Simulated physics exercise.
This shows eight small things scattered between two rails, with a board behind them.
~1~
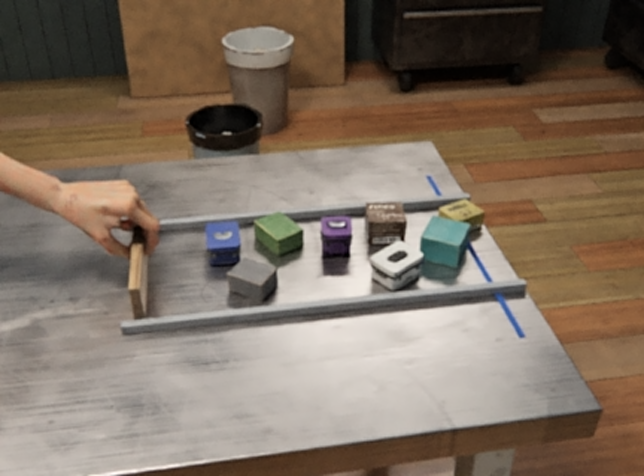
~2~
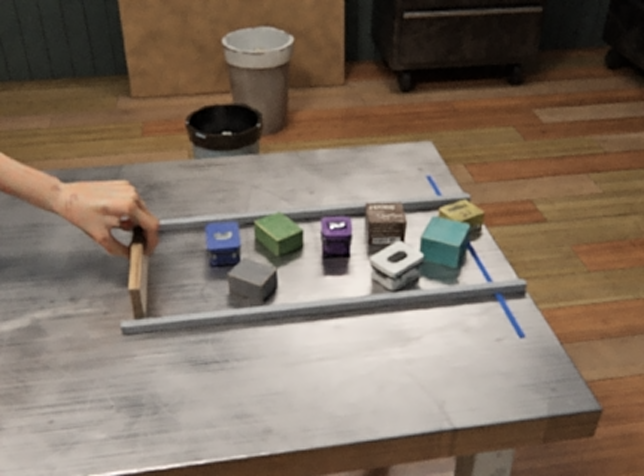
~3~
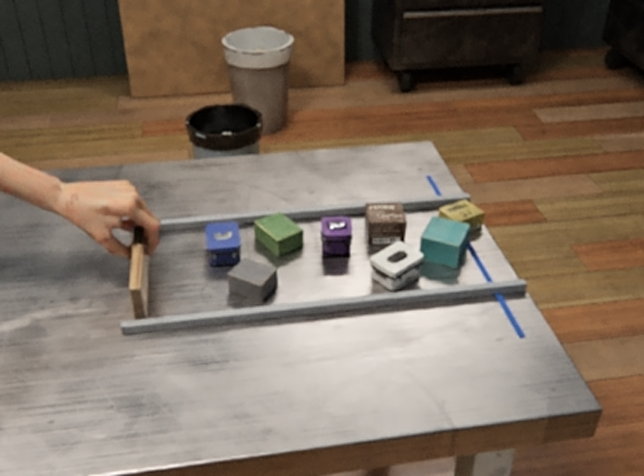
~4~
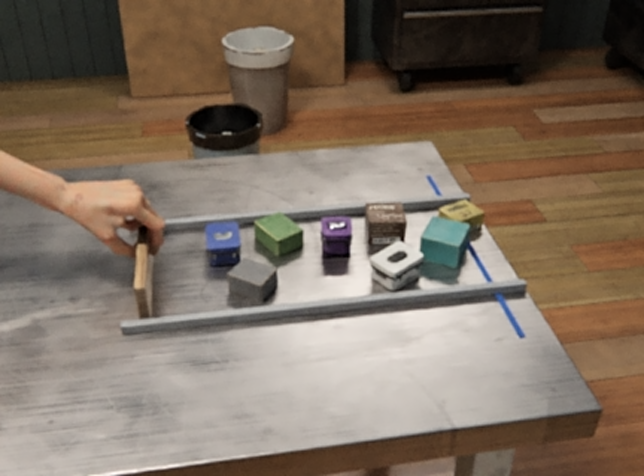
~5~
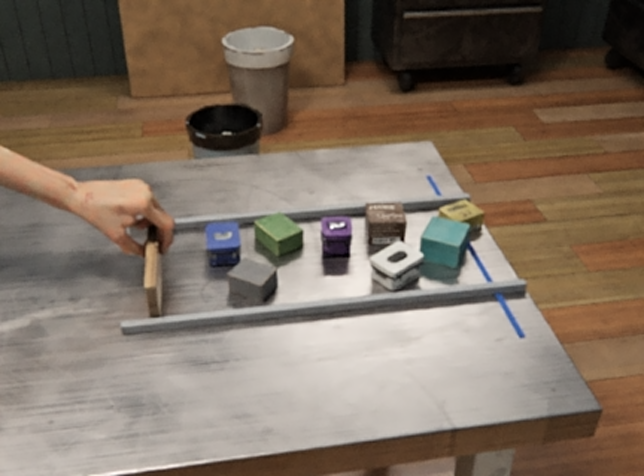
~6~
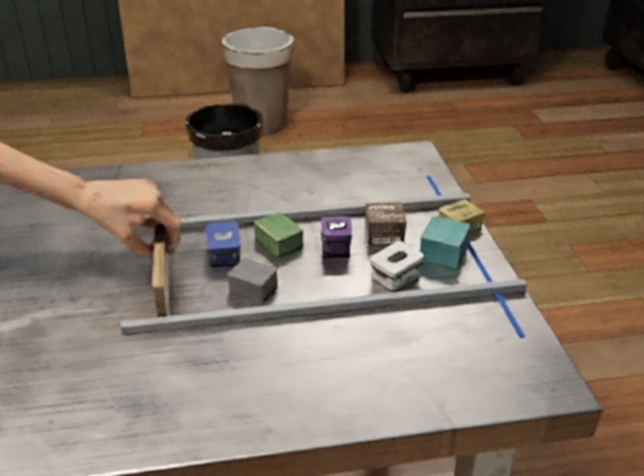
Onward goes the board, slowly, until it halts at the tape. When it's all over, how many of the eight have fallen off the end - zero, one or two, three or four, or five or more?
Five or more have fallen off.
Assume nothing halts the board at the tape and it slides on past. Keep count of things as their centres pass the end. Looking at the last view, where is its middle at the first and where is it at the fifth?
At (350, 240) for the first, at (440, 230) for the fifth.
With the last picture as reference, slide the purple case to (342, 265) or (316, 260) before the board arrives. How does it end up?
Well, the first time it goes overboard and the second time it hangs in there.
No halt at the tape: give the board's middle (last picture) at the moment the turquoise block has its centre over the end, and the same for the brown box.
Approx. (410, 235) / approx. (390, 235) for the other.
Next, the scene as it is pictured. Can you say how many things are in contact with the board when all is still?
The count in contact is 2.
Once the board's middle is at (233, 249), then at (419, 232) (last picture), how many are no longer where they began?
So far 3, and 8 at the second.
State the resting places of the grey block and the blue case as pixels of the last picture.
I'd put one at around (501, 251) and the other at around (475, 220).
Soon after, none off yet; yellow box at rest near (461, 218); turquoise block at rest near (445, 242); brown box moved a little near (401, 220).
At rest, the number that fall off is five or more; fallen, green block, purple case, white case, brown box, turquoise block and yellow box.
